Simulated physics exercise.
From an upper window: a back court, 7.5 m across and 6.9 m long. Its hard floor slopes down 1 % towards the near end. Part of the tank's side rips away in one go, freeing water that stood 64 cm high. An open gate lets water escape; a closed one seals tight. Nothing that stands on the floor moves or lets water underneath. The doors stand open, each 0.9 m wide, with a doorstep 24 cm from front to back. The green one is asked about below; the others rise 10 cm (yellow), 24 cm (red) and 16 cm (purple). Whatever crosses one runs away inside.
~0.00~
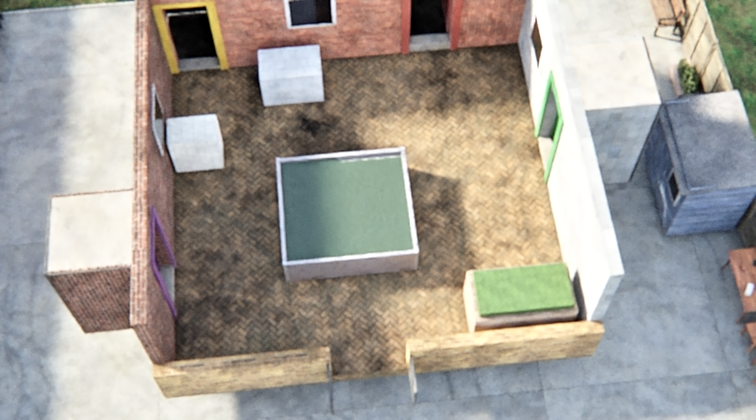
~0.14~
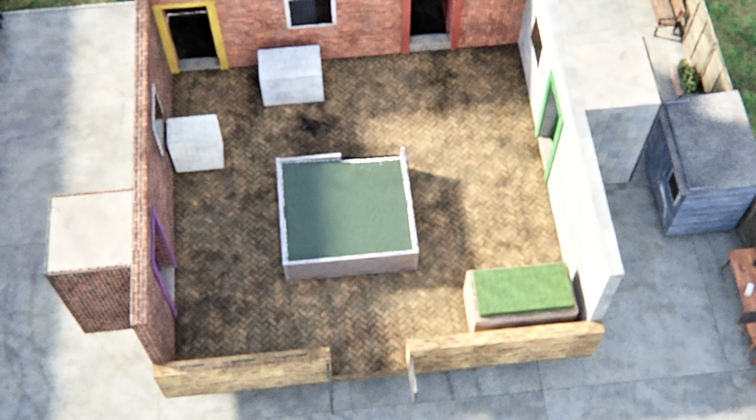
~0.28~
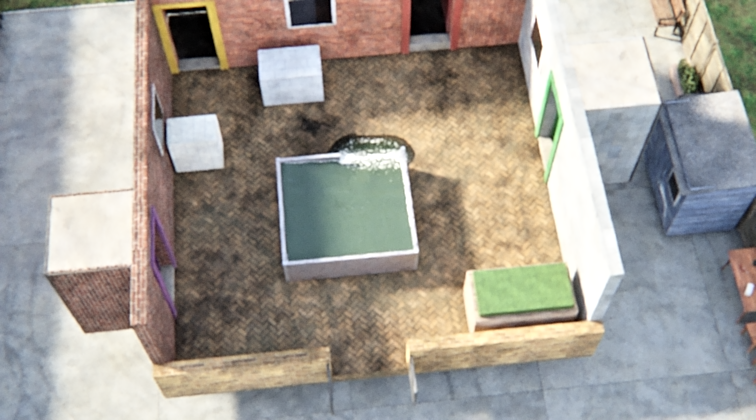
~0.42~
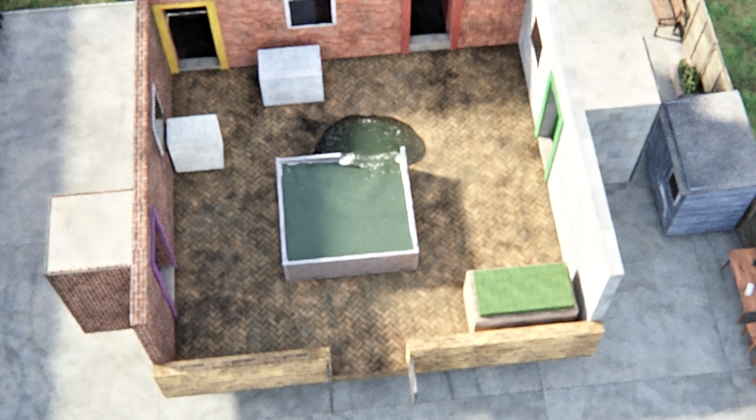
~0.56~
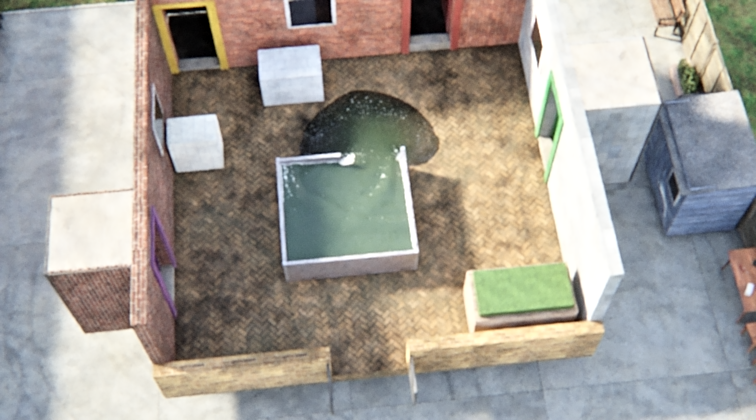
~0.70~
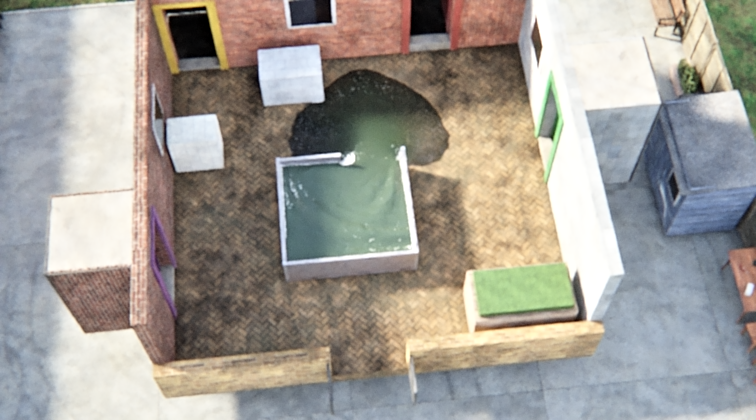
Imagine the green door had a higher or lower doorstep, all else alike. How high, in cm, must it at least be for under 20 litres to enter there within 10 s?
About 6 cm.
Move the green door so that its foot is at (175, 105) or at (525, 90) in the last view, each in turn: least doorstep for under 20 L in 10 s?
About 10.0 and 18 cm.
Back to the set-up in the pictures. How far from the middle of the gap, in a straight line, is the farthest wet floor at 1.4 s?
Some 3.4 m out.
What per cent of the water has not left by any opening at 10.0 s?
Some 98 per cent remains.
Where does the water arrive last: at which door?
It is the purple one.
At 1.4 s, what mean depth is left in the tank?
Roughly 48 cm on average.
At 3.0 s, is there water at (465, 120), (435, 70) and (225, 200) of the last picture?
In that order: Under water, under water, dry.
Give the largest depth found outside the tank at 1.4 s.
Up to some 36 cm.
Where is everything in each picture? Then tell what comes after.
The tank at (346, 207) is whole and still, 64 cm deep; the green door at (549, 131) is dry, in the first frame.
The gap is on the far side, the front 0.3 m out at a hidden place; the back of the tank holds 64 cm, in the second frame.
The gap is on the far side, the front 0.8 m out at (346, 140); the back of the tank holds 64 cm, in the third frame.
Water pours out on the far side and has run 1.3 m, to (347, 120); about 8 cm deep outside, 64 cm at the back, in the fourth frame.
The front is at (350, 96), 1.9 m from the gap on the far side; 3.7 m2 of floor is wet, 64 cm left at the back, in the fifth frame.
The front is at (353, 74), 2.4 m from the gap on the far side; 5.1 m2 of floor is wet, 64 cm left at the back; 2.1 m in a straight line remain to the green door at (549, 131), in the sixth frame.
After 1.4 s water covers 20 % of the floor, deepest (36 cm) near (387, 164); it has not reached the green door.
After 3.0 s water covers 35 % of the floor, deepest (36 cm) near (514, 45); it has not reached the green door.
After 10.0 s water covers 95 % of the floor, deepest (16 cm) near (534, 280); 8 cm at the green door, 0 litres in over its 11 cm doorstep.
At the green door as built, the water arrived by 3.4 s and peaked near 10 cm at 5.8 s.
With a doorstep of 5 cm, 31 litres would have come in within the 10 s; with 7 cm, 11 litres. So under 20 litres takes about 6 cm.
